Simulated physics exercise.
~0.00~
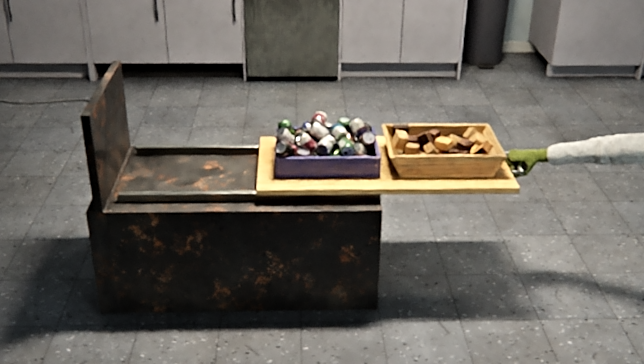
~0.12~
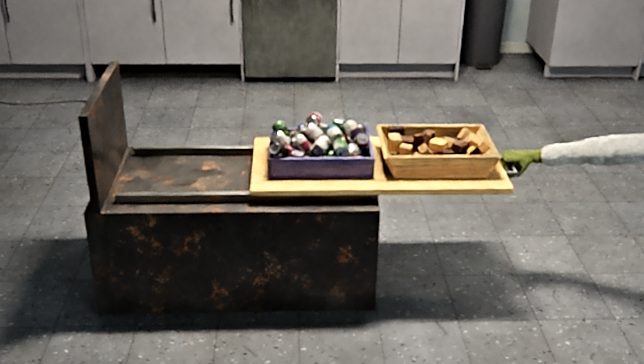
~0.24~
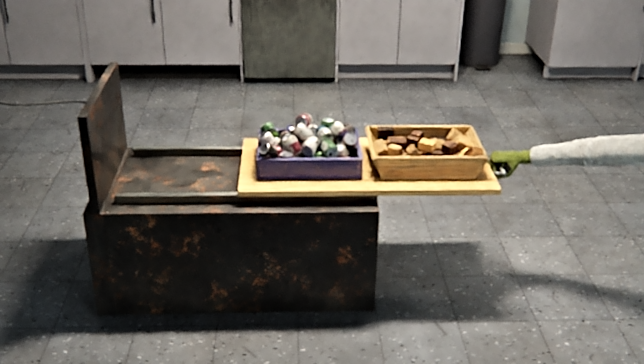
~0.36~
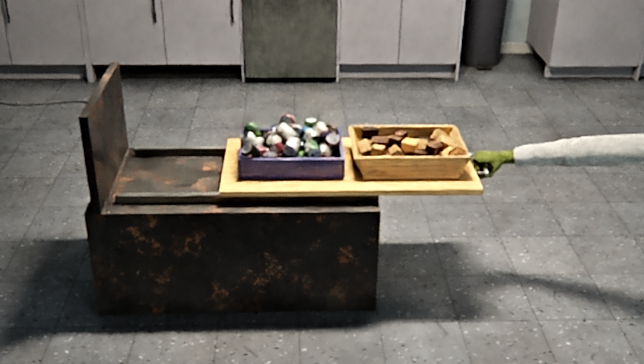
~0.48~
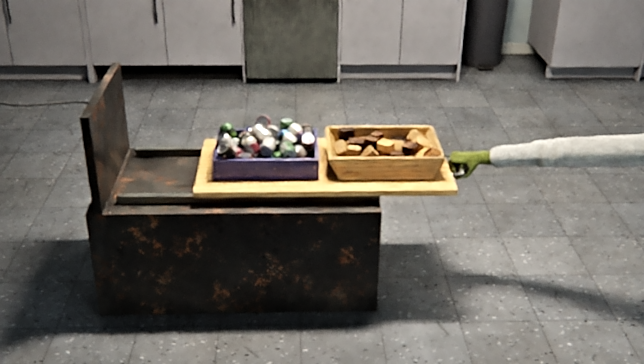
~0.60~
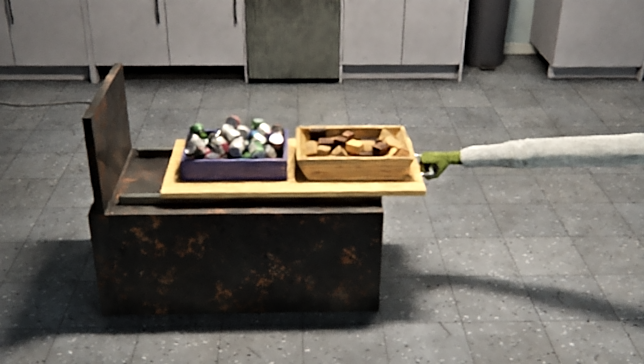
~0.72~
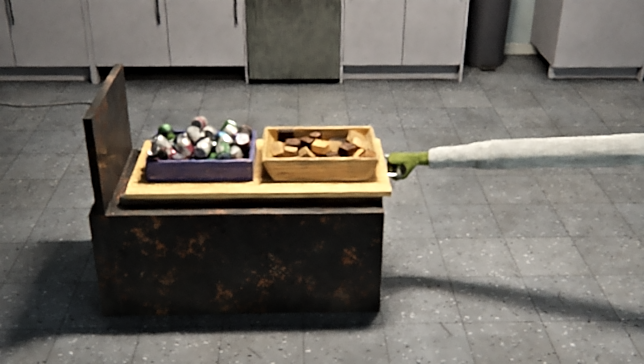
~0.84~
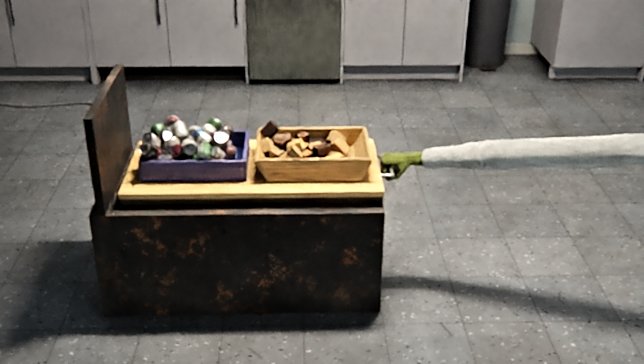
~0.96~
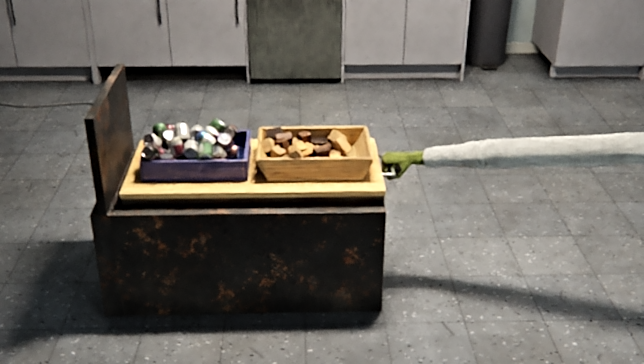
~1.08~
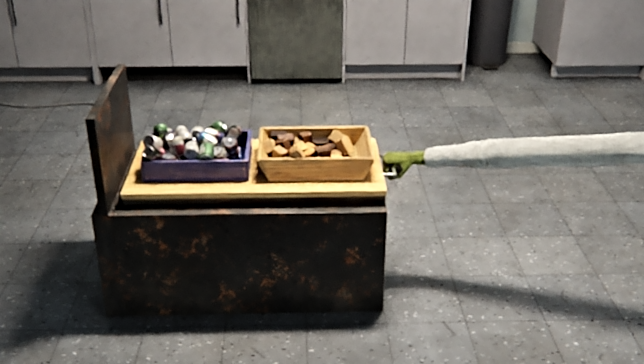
The footage shows a green-gloved hand pushing a yellow shelf leftward into a dark, rust-mottled unit, carrying a blue box of mini cans and a wooden box of blocks. The shelf stops near the upright back panel, the contents shift, and both boxes remain on it, still heaped.
